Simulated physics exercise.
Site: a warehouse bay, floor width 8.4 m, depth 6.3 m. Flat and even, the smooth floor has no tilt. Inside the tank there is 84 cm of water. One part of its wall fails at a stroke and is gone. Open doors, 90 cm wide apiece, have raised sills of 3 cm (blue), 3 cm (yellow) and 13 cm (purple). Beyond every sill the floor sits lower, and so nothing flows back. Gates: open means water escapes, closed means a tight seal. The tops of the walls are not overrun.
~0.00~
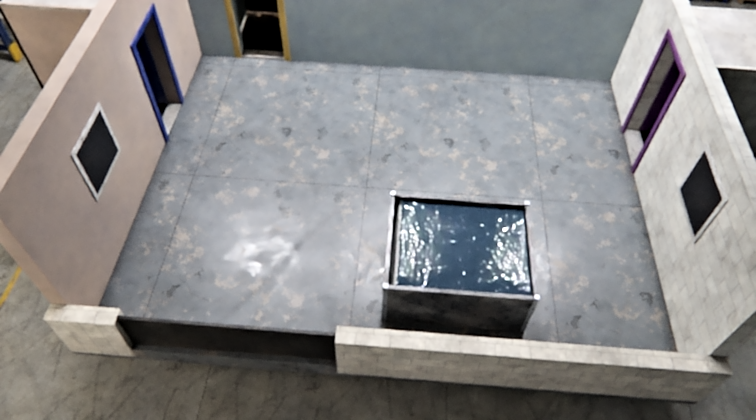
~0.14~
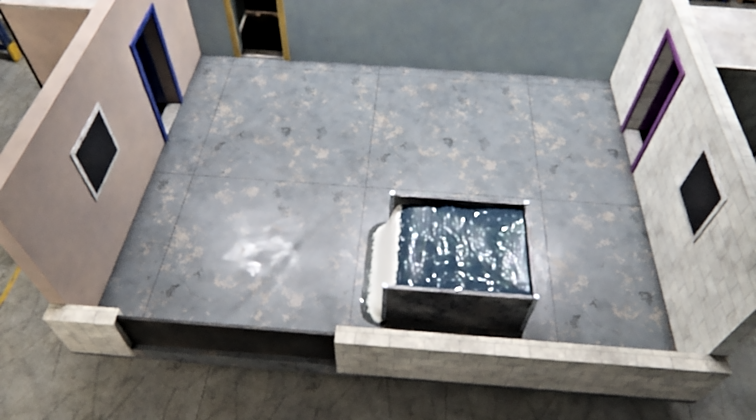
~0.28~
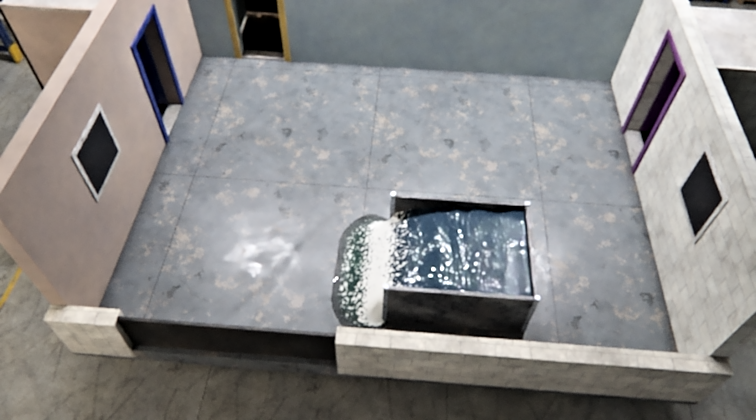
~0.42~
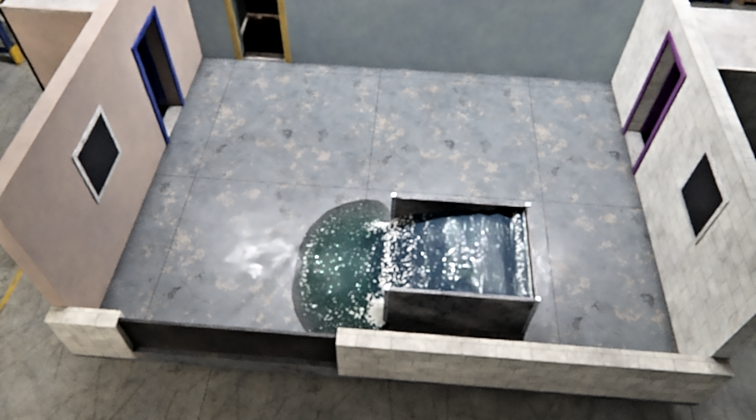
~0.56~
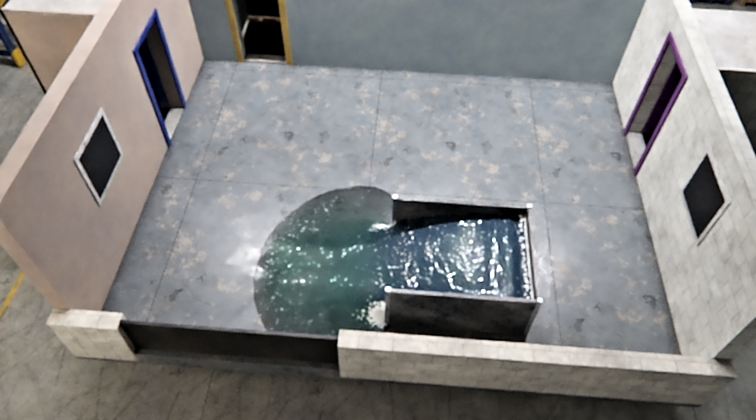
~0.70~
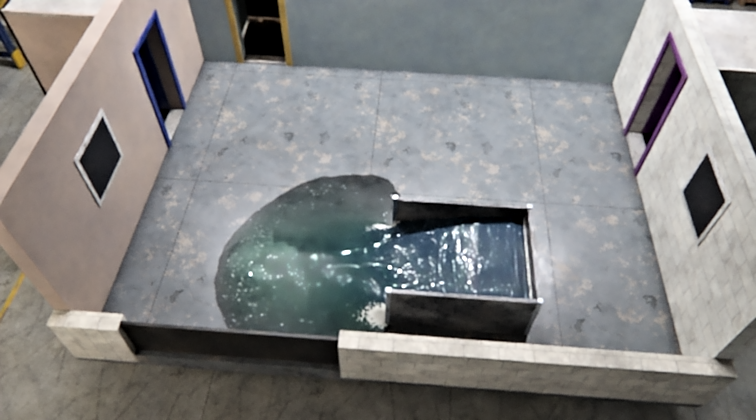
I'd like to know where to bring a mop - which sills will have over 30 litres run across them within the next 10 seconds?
Blue door: Mop needed. Yellow door: Mop needed. Purple door: No mop needed.
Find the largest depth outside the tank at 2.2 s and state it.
Depth: Approx. 48 cm.
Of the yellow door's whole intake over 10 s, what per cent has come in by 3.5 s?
0 percent or so by then.
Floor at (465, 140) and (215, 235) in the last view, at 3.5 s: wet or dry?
Not yet touched, then awash.
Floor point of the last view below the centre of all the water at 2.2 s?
Roughly (277, 259) in the last picture.
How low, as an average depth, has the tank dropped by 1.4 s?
37 cm.
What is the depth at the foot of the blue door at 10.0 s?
Roughly 6.5 cm deep.
After 1.4 s water covers 30 % of the floor and is deepest (44 cm) near (98, 324); blue door not reached, yellow door not reached, purple door not reached.
After 2.2 s water covers 35 % of the floor and is deepest (48 cm) near (93, 335); blue door 11 cm at the sill, 1 L in, yellow door not reached, purple door not reached.
After 3.5 s water covers 40 % of the floor and is deepest (28 cm) near (202, 65); blue door 10 cm at the sill, 47 L in, yellow door 8 cm at the sill, 0 L in, purple door not reached.
After 6.0 s water covers 60 % of the floor and is deepest (17 cm) near (289, 70); blue door 6 cm at the sill, 83 L in, yellow door 15 cm at the sill, 161 L in, purple door not reached.
After 10.0 s water covers 90 % of the floor and is deepest (10 cm) near (610, 94); blue door 6 cm at the sill, 105 L in, yellow door 8 cm at the sill, 284 L in, purple door 8 cm at the sill, 0 L in.
